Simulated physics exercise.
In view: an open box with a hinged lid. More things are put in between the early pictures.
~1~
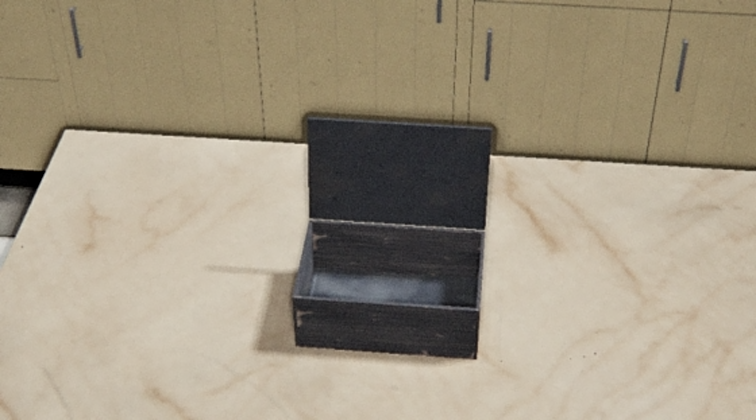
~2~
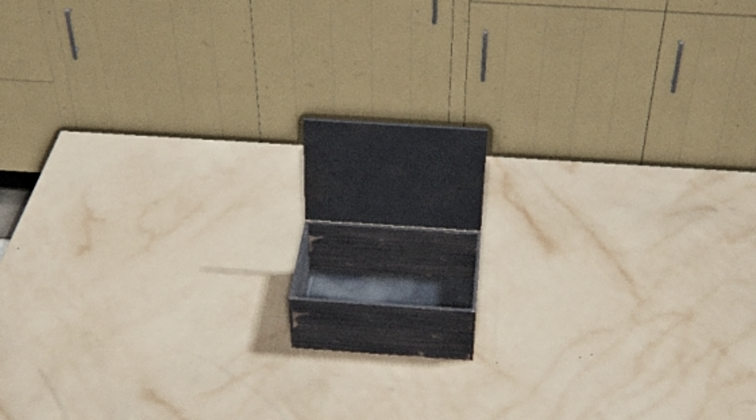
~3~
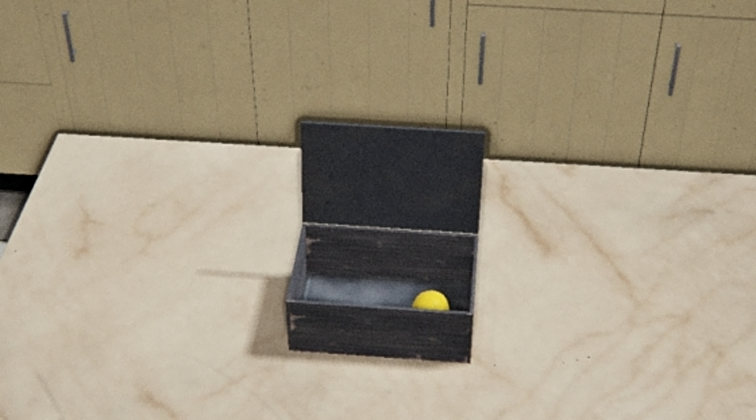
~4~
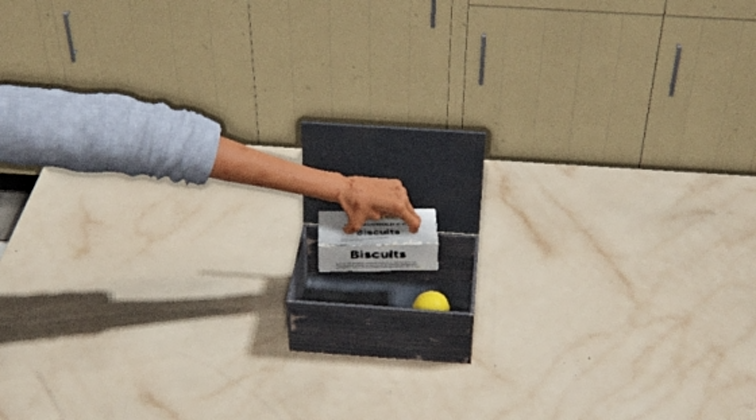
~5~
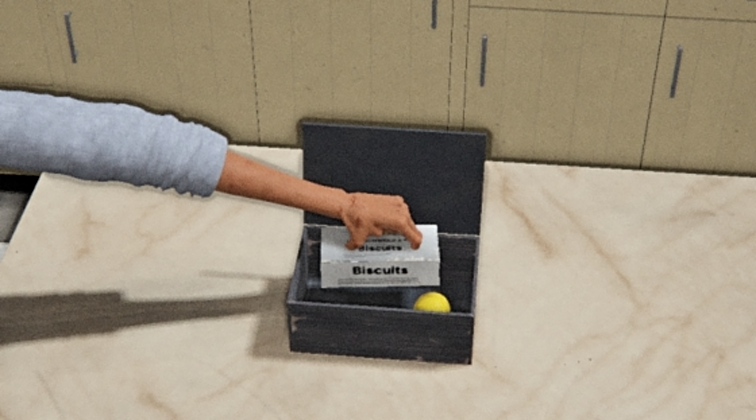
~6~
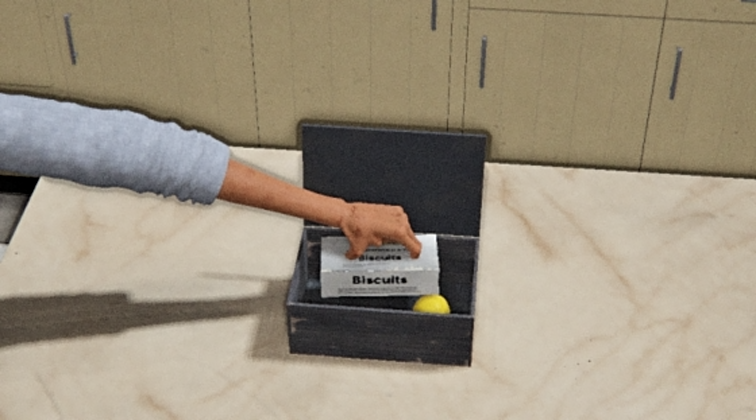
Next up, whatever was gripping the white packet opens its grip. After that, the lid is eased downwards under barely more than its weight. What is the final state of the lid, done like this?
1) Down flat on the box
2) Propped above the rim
Option 1: Down flat on the box.
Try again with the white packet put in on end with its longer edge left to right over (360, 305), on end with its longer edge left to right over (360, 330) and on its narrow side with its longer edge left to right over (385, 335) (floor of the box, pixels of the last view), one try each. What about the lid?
The lid stays partly open the first time, stays partly open the second time and goes all the way down the third time.
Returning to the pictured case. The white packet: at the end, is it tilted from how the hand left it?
Well, it ends up skewed.
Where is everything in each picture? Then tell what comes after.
In the first picture, the last thing is not in view yet.
In the second picture, the last thing is not in view yet.
In the third picture, the last thing is not in view yet.
In the fourth picture, on its way; white packet (378, 240).
In the fifth picture, on its way; white packet (380, 256).
In the sixth picture, in place under the hand; white packet (379, 265).
Then, 1.20 s on from there, lid starting down; white packet turned 58° from how it was put near (385, 277); yellow lemon shifted a little.
Then, 1.80 s on from there, lid 40° above the rim; white packet turned 58° from how it was put near (385, 277); yellow lemon shifted about its own width.
In the end, lid shut; toppled in the box, white packet; moved from the start, yellow lemon. At the end, from the last picture's camera, white packet near (385, 277).
